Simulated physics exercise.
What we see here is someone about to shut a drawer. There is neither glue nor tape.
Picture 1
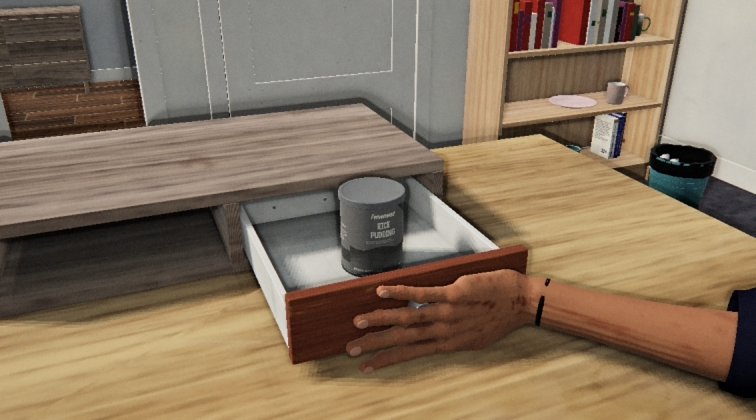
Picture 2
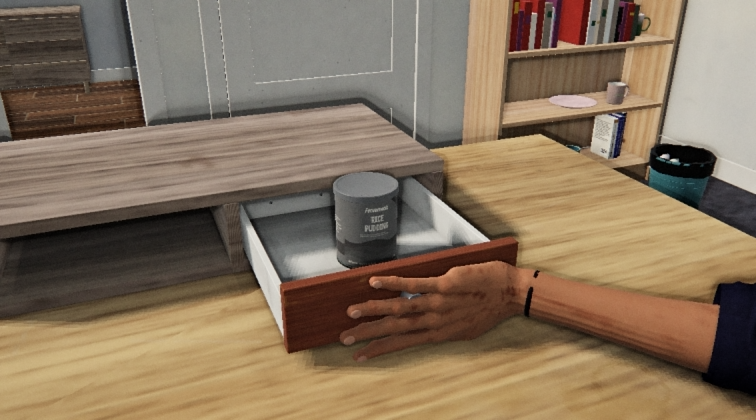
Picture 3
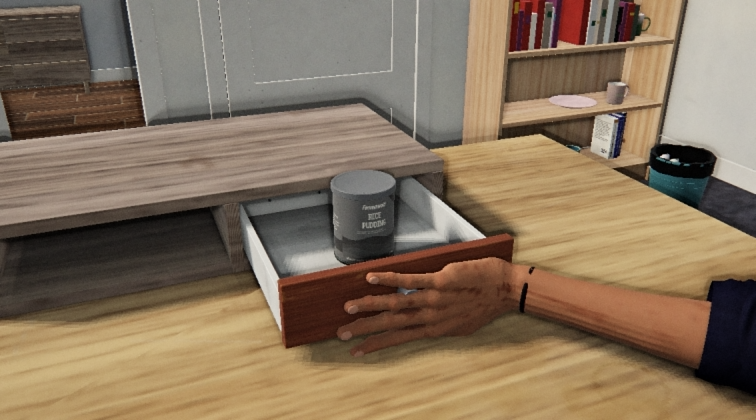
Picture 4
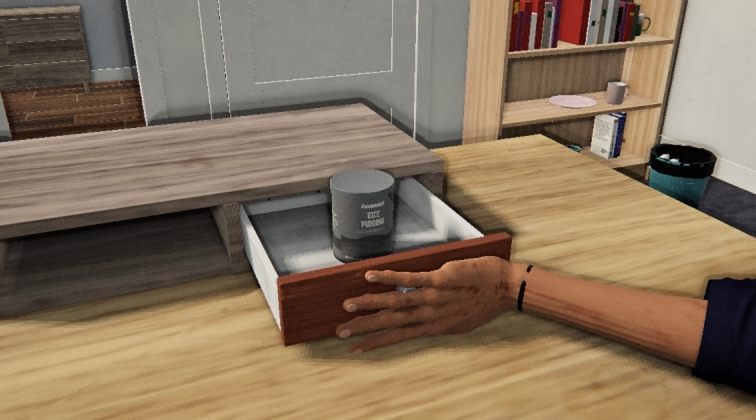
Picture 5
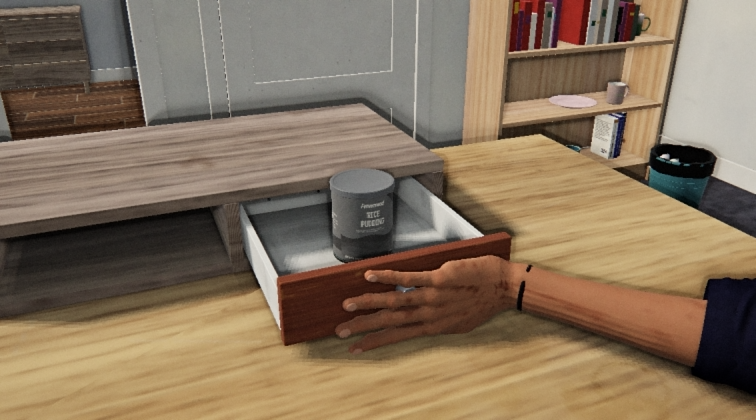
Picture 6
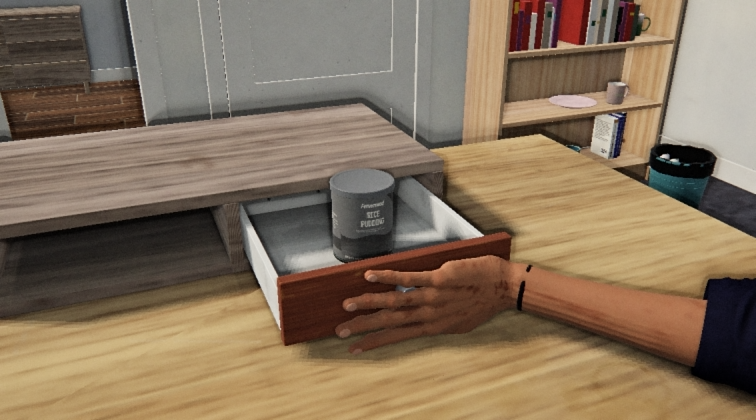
A hand pressed against the front of an open drawer holding a grey tin and pushed it slightly inward, then stayed almost still with the drawer still wide open.
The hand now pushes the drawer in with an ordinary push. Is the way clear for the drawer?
The drawer ends up partly open.
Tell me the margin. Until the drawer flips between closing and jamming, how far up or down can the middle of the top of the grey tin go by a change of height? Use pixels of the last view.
20 pixels, down.
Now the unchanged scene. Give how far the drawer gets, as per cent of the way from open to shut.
55 per cent, roughly.
Then, 0.52 s after the last picture, drawer about half in.
At rest, the drawer will not close.
